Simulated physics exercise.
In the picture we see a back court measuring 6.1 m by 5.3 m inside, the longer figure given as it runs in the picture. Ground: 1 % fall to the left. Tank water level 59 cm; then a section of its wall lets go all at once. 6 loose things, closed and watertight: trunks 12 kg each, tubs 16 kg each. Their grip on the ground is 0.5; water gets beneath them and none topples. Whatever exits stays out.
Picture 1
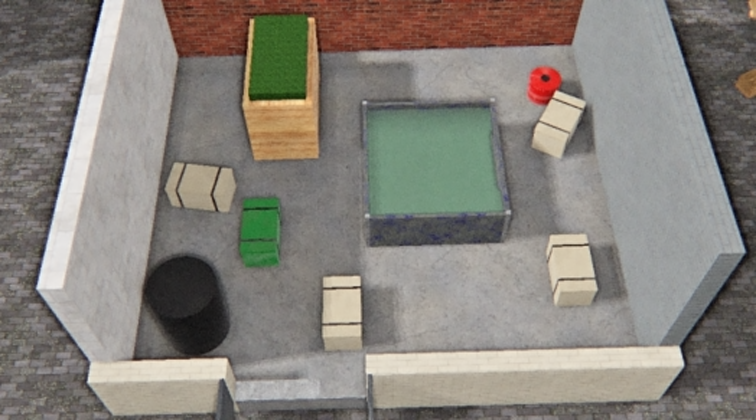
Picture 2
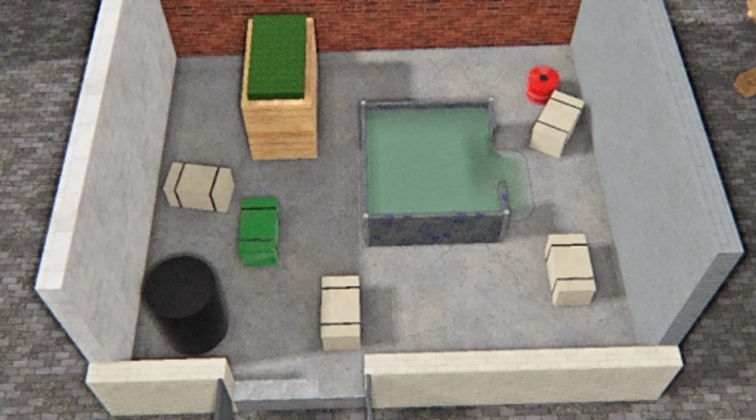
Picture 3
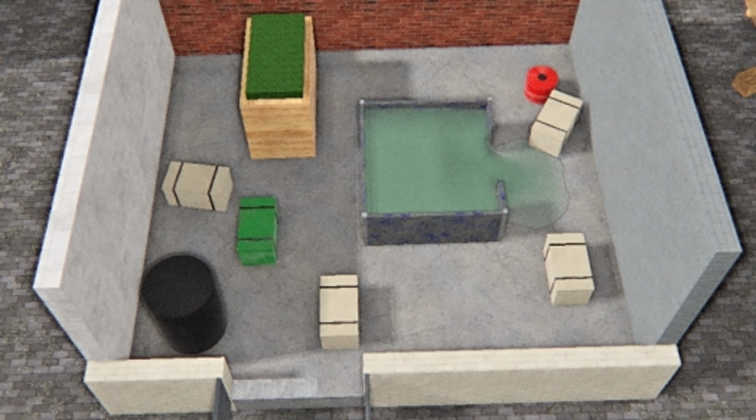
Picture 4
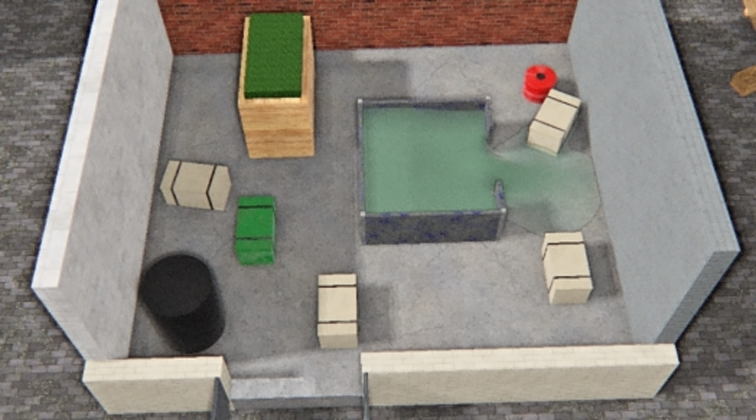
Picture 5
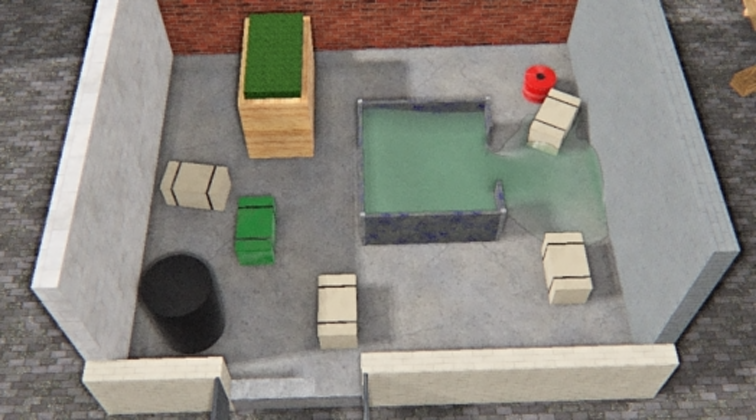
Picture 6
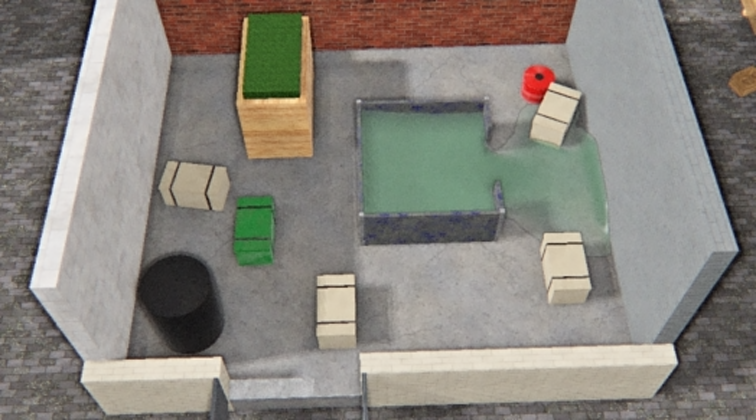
The clip shows a walled court with a tank of greenish water, scattered trunks and tubs; an opening appears in the tank's right side and water spreads across the floor to the right wall, while the objects barely move.
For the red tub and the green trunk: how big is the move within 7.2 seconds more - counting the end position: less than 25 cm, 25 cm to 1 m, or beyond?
First the red tub: It winds up far off; then the green trunk: It ends up somewhat displaced.
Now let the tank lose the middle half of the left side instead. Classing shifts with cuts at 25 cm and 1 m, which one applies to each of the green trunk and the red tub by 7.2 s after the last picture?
Then the green trunk ends far away, the red tub holds its place.
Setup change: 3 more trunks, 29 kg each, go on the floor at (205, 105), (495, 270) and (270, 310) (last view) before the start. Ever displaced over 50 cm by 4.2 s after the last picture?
In the order listed: Behind the line; behind the line; behind the line.
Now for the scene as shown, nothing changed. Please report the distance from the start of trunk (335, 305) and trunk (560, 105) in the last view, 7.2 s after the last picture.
The first ends 250 cm from its start, the second 300 cm.
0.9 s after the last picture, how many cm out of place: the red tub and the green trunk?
Close to 10 and 0 centimetres by then.
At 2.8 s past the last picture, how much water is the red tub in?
Close to 6 centimetres.
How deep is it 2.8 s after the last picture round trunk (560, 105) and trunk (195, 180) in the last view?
Some 6 cm at the first, some 0 cm at the second.
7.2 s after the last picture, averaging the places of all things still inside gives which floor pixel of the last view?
Centred roughly on (276, 183).
Then, 0.9 s after the last picture the red tub is near (535, 73), 0.1 m from its start, aground; the green trunk is near (254, 223), 0.0 m from its start, aground; 0 of 6 are out; 0 afloat.
Then, 2.8 s after the last picture the red tub is near (432, 63), 1.6 m from its start, aground; the green trunk is near (254, 223), 0.0 m from its start, aground; 0 of 6 are out; 0 afloat.
Then, 4.8 s after the last picture the red tub is near (381, 77), 2.3 m from its start, aground; the green trunk is near (240, 216), 0.2 m from its start, aground; 0 of 6 are out; 3 afloat.
Then, 7.2 s after the last picture the red tub is near (370, 80), 2.5 m from its start, aground; the green trunk is near (221, 191), 0.7 m from its start, aground; 0 of 6 are out; 4 afloat.
